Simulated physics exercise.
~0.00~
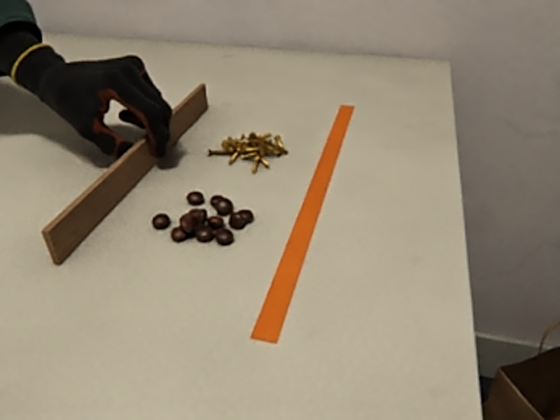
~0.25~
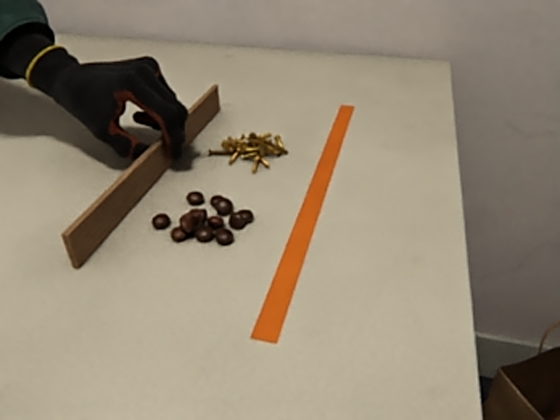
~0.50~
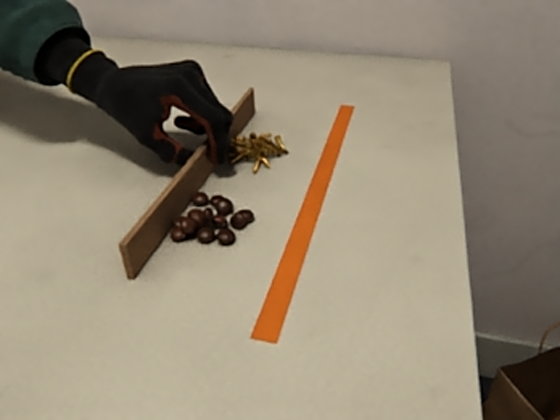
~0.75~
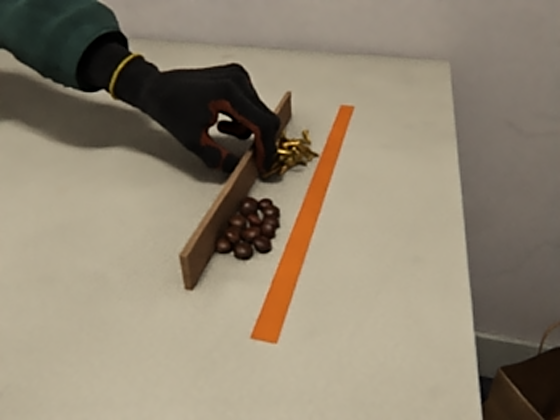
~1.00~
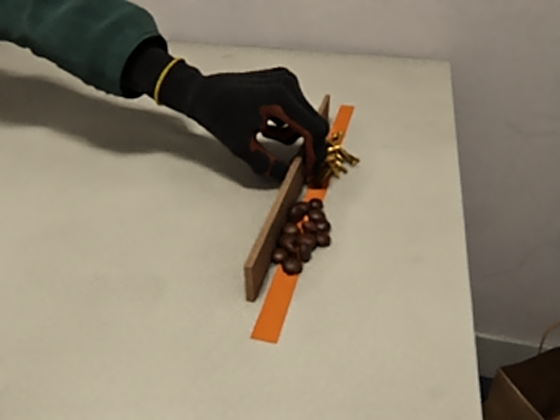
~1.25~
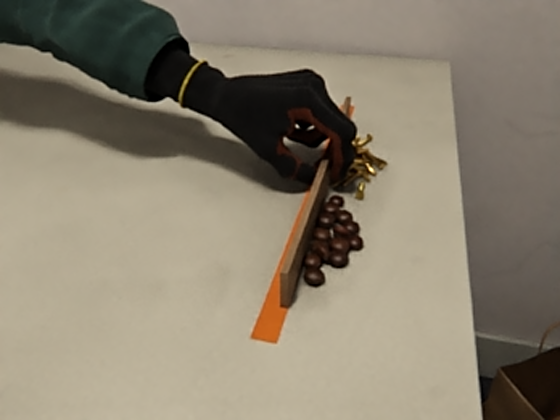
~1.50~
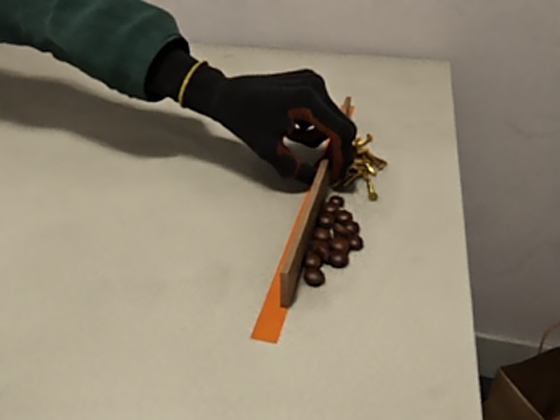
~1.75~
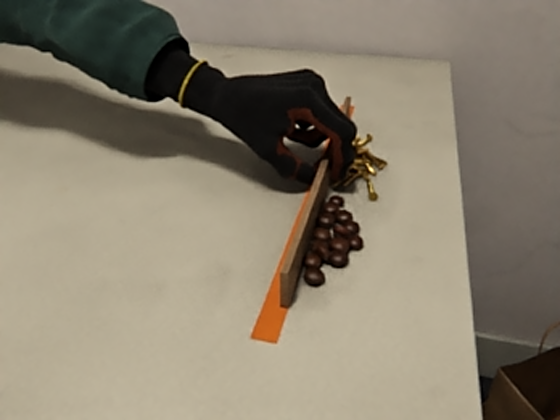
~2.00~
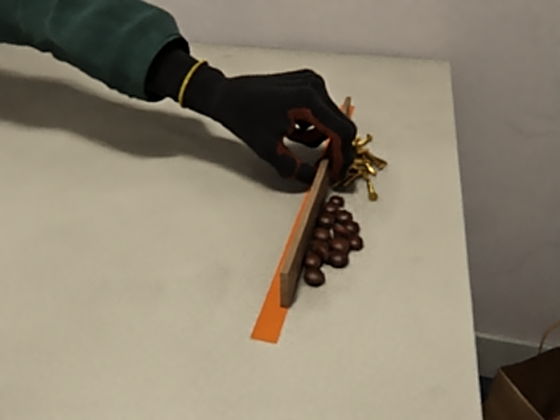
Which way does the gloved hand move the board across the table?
The hand moves the board to the right, until it stops at the orange tape.
